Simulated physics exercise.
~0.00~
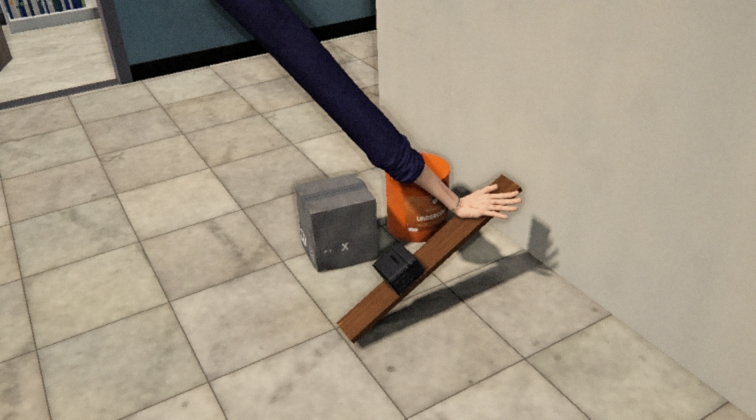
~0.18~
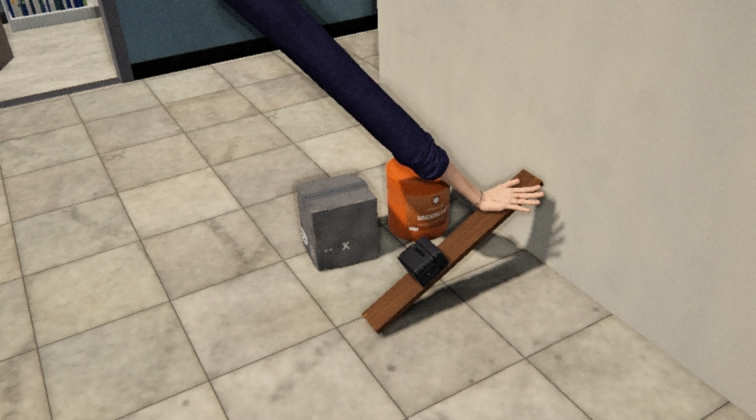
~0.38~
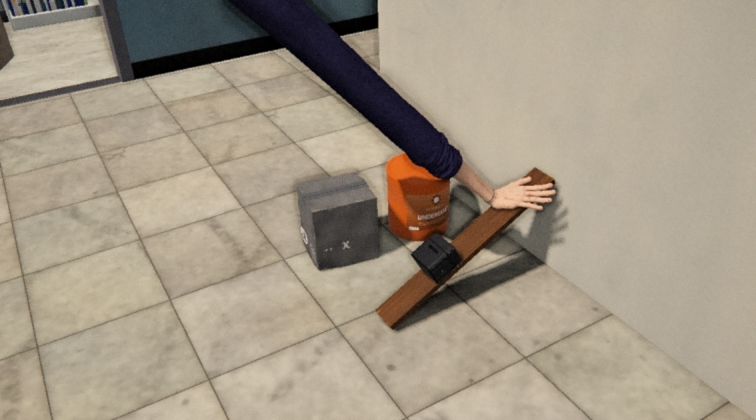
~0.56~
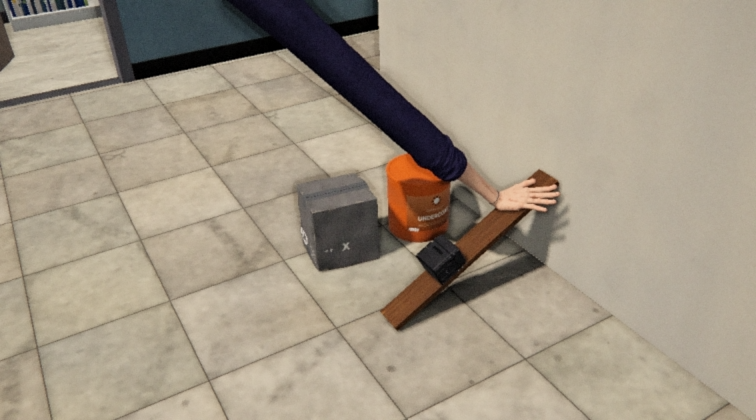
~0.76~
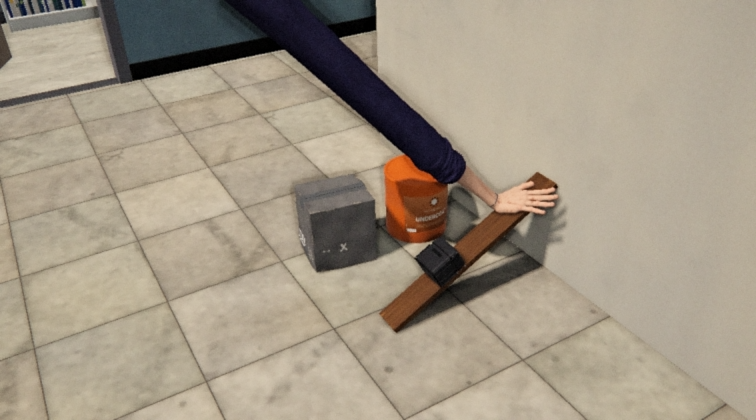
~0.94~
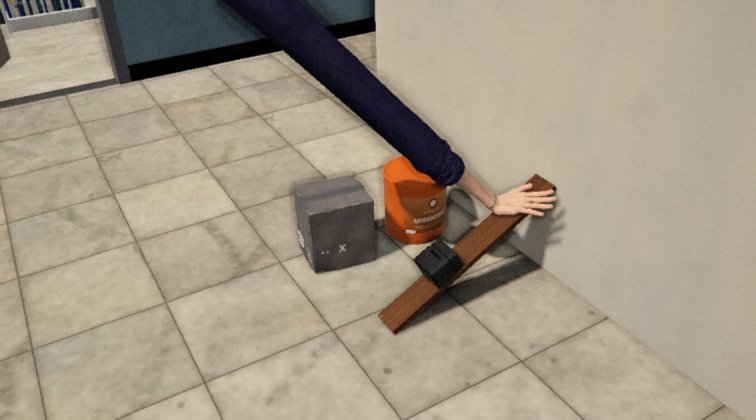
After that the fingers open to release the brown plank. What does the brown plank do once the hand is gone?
It will not stay.
After 1.24 s, brown plank 14° lower than it was left near (460, 274).
After 1.34 s, brown plank 28° lower than it was left near (454, 296).
After 1.54 s, as before.
In the end (2.2 s), moved from the start, brown plank; the other 2 unmoved. At the end, from the last picture's camera, brown plank near (453, 296). The plank slides down.
